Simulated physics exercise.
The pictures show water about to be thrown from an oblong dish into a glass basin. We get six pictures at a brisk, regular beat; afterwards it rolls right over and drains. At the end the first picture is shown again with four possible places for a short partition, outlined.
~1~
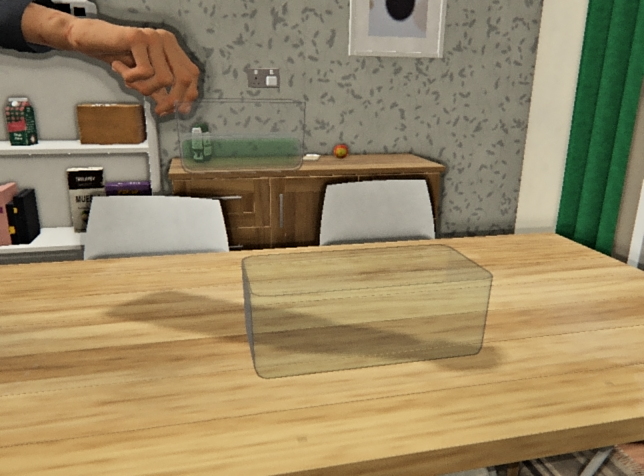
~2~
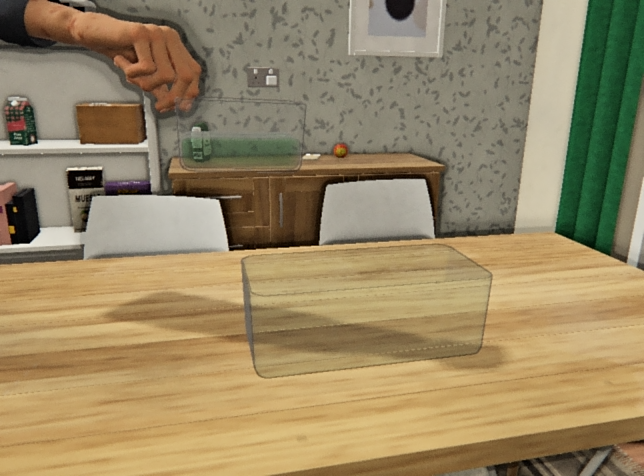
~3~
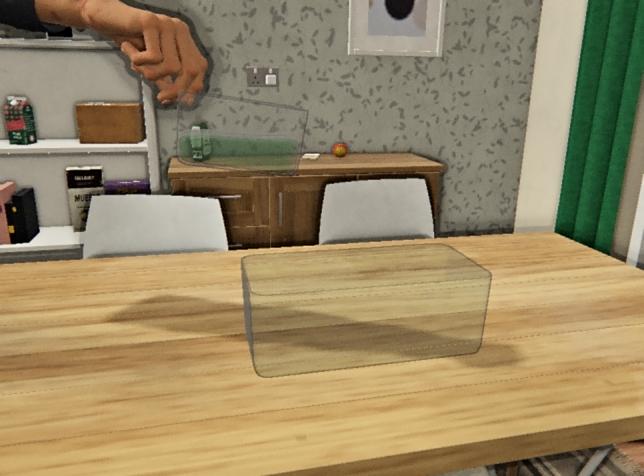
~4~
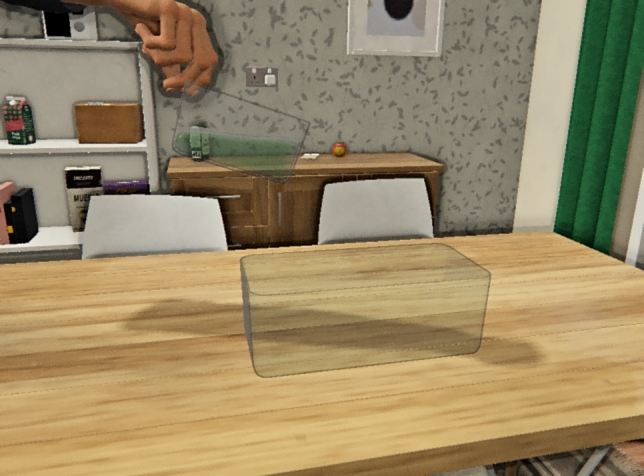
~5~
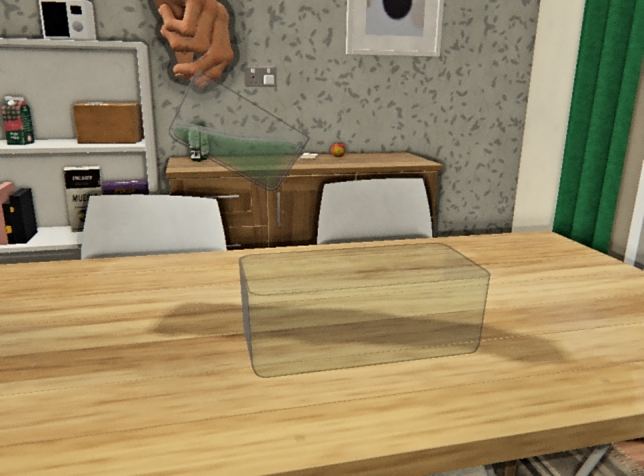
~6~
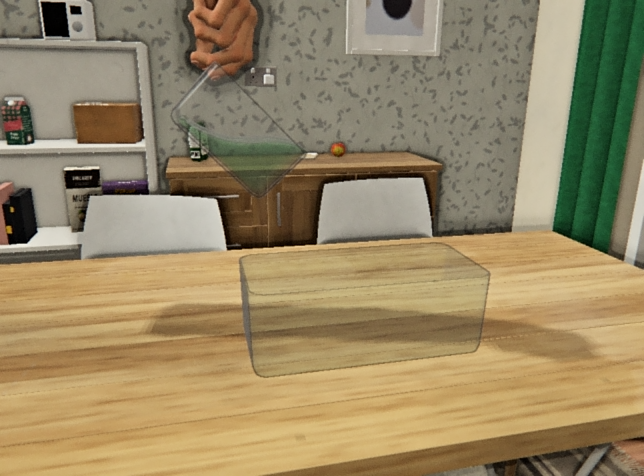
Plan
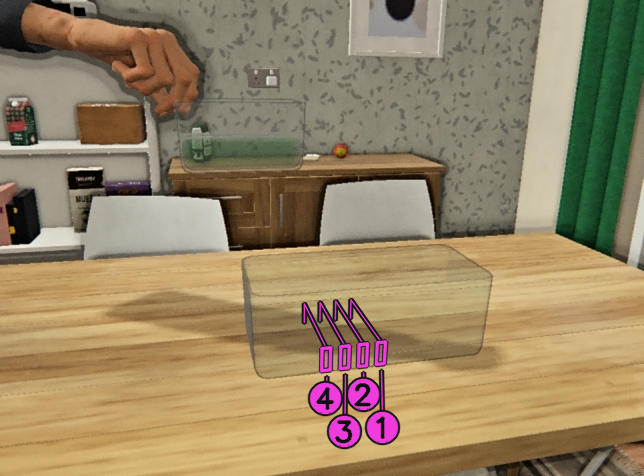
A hand at the upper left holds a clear oblong dish of greenish water, at first level, then tilts it steadily down to the right until it hangs steeply and the water gathers at its lower corner. Below, an empty glass basin rests on a pale wooden table, with white chairs, a brown sideboard and green curtain behind. The room is seen from across the table, the view nearly still.
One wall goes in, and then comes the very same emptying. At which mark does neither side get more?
Use place 3.
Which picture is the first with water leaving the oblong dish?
In picture 6.
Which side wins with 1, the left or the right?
More ends on the left.
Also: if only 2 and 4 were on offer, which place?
Place 4.
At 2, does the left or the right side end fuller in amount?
More ends on the left.
On the marked copy, 1 at (381, 370); 2 at (363, 372); 3 at (345, 374); 4 at (326, 377).
If 1 is chosen, about 84 % ends left of the wall and 13 % right of it; 3 % is lost outside.
If 2 is chosen, about 78 % ends left of the wall and 20 % right of it.
If 3 is chosen, about 49 % ends left of the wall and 49 % right of it.
If 4 is chosen, about 33 % ends left of the wall and 65 % right of it.
